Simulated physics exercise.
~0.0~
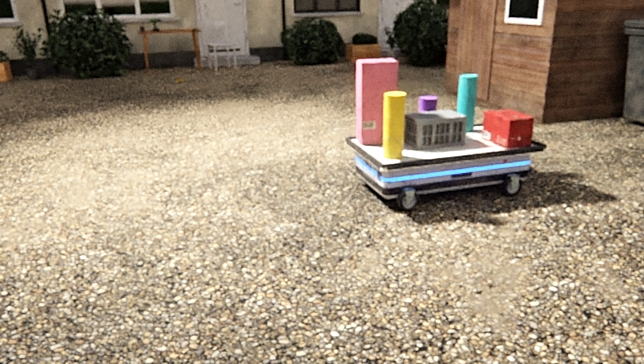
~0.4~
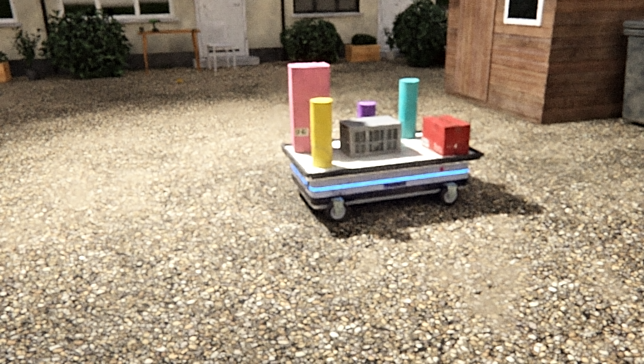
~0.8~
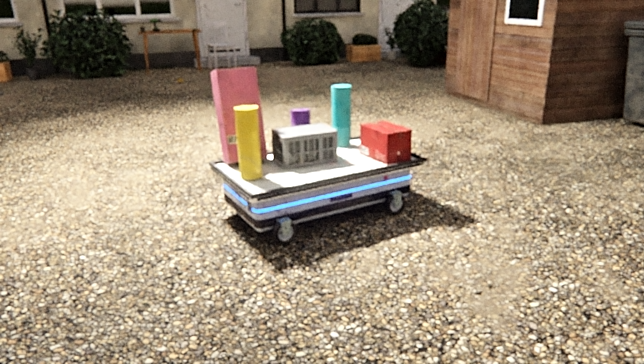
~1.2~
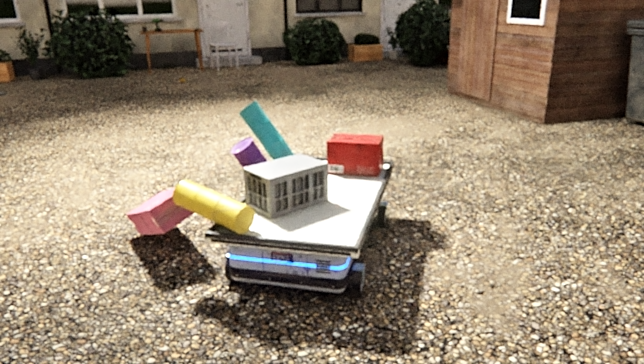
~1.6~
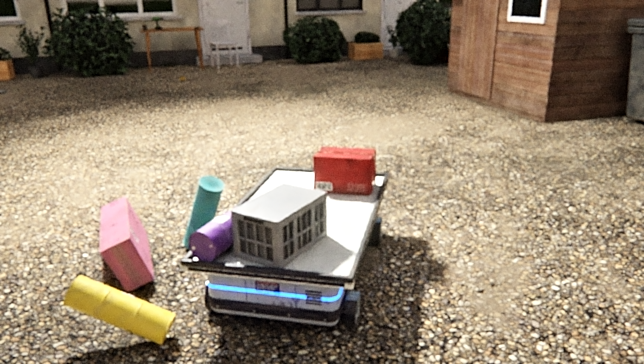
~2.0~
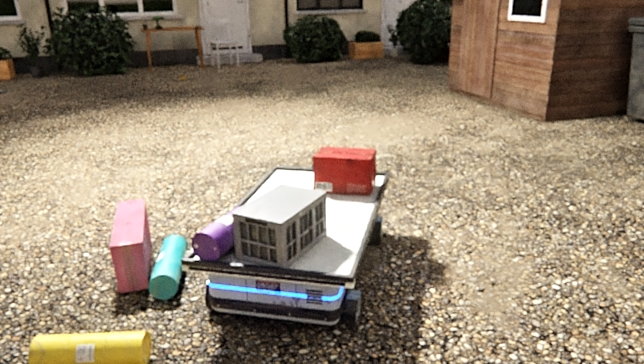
In a gravel yard, a flat cart loaded with boxes and canisters rolled left and swung toward the viewer, spilling the pink box and the yellow and turquoise canisters onto the ground, while the purple one toppled on deck beside the upright grey crate and red box.
